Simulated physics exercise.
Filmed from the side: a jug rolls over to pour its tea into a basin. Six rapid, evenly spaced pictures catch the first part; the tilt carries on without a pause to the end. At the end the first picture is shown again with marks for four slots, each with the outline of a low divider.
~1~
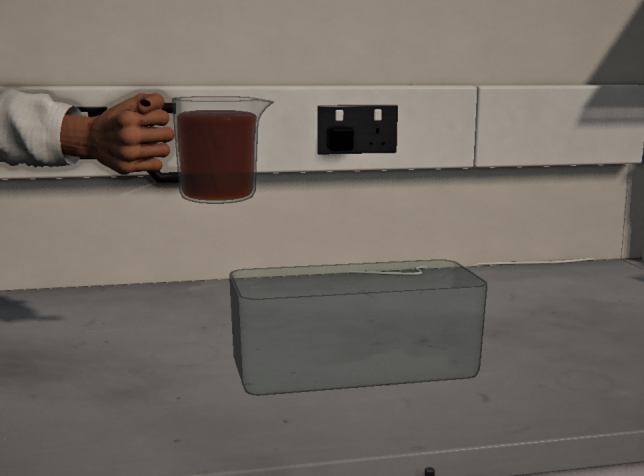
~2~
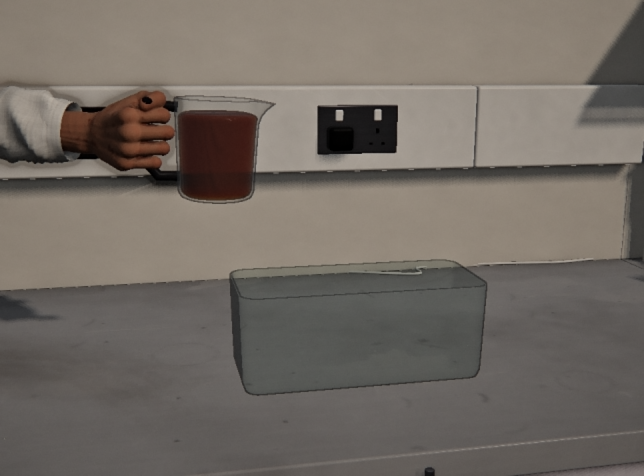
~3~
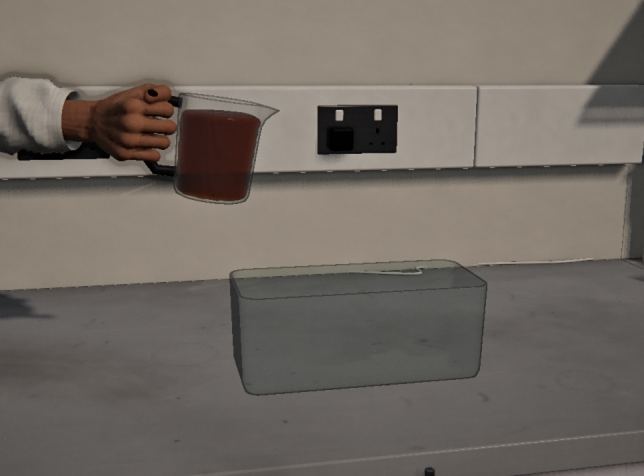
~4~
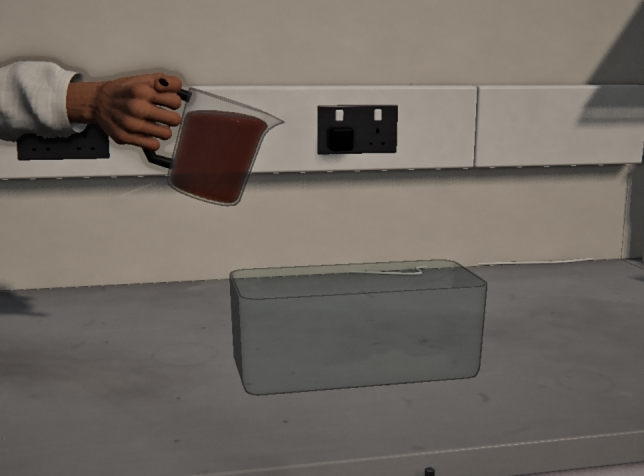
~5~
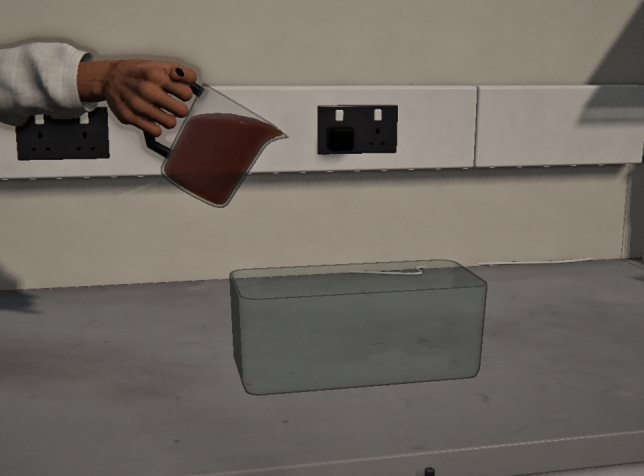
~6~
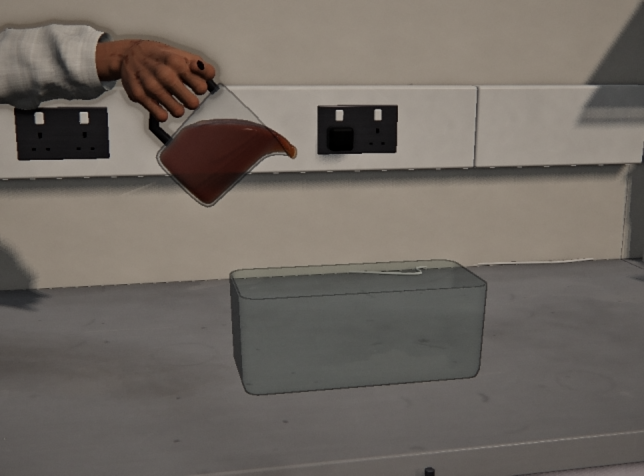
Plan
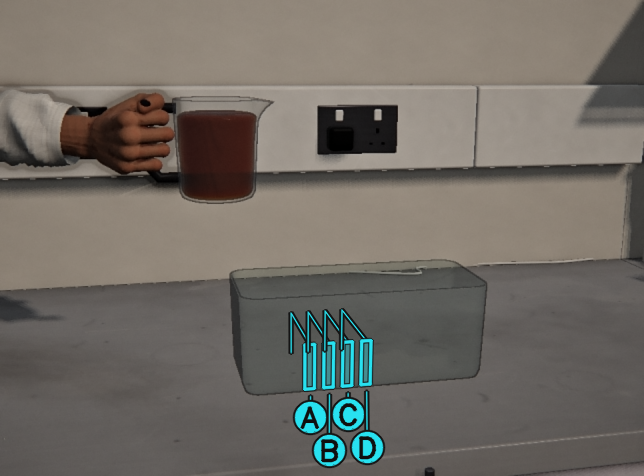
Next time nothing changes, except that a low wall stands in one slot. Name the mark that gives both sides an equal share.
Take B.
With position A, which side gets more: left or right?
The right side.
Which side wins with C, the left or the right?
More ends on the left.
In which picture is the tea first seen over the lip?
Picture 6.
On the marked copy, A at (310, 396); B at (329, 394); C at (348, 393); D at (366, 391).
Choosing A, about 12 % ends left of the wall and 86 % right of it.
Choosing B, about 48 % ends left of the wall and 50 % right of it; 3 % is lost outside.
Choosing C, about 74 % ends left of the wall and 18 % right of it; 8 % is lost outside.
Choosing D, about 88 % ends left of the wall and 3 % right of it; 9 % is lost outside.
